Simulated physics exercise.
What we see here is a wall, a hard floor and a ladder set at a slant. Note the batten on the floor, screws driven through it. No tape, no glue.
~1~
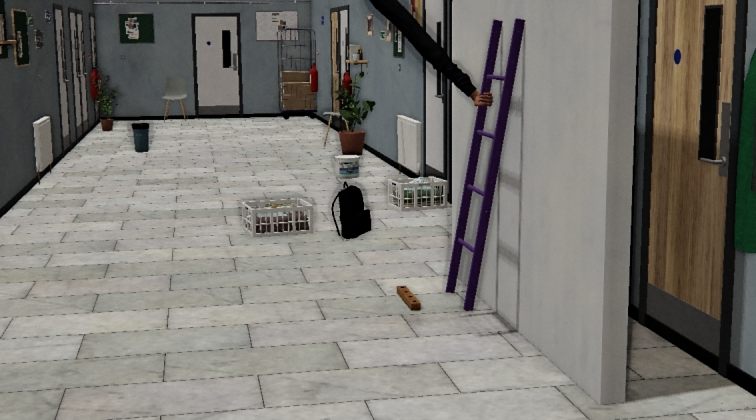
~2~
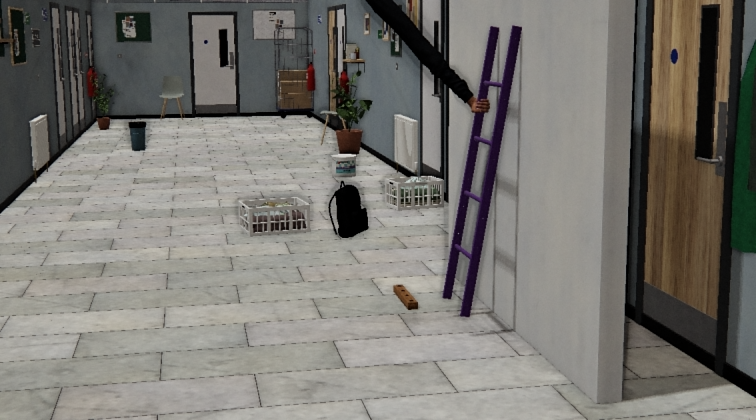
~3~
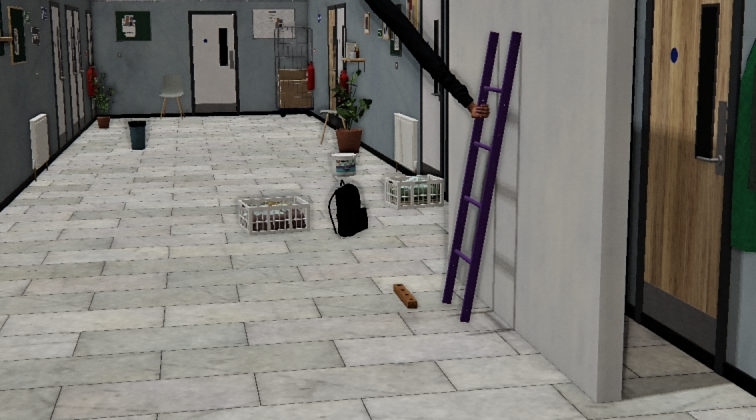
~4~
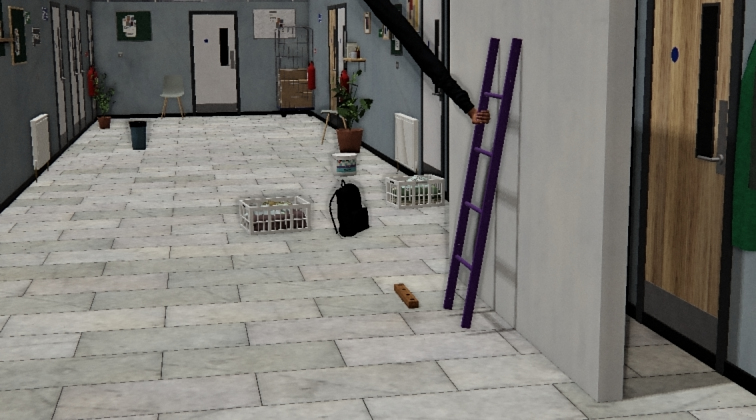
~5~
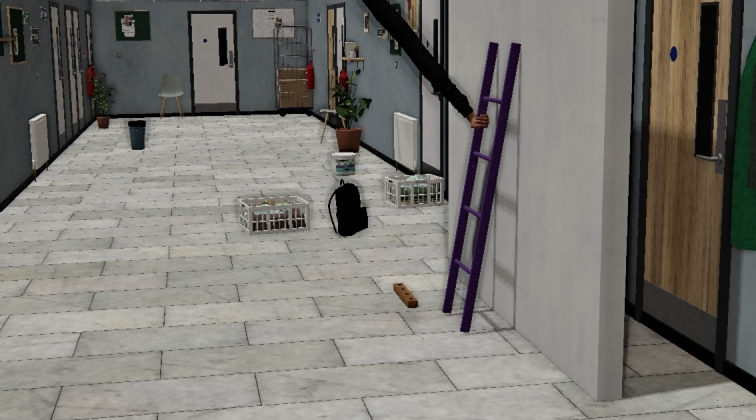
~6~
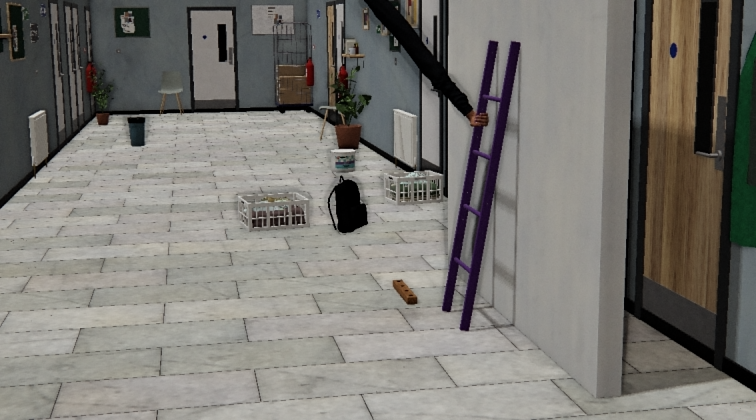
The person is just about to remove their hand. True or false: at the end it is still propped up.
True.
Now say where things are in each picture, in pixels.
Still on the way; purple ladder (483, 163); batten (408, 298), in the first picture.
Still on the way; purple ladder (480, 170); batten (405, 297), in the second picture.
Still on the way; purple ladder (480, 175); batten (405, 296), in the third picture.
Still on the way; purple ladder (481, 181); batten (406, 296), in the fourth picture.
Still on the way; purple ladder (480, 185); batten (405, 295), in the fifth picture.
In place, still held; purple ladder (479, 184); batten (405, 292), in the sixth picture.
Then, 0.34 s after the last picture, purple ladder at rest near (479, 184).
At rest, the purple ladder stays up, near (479, 184).
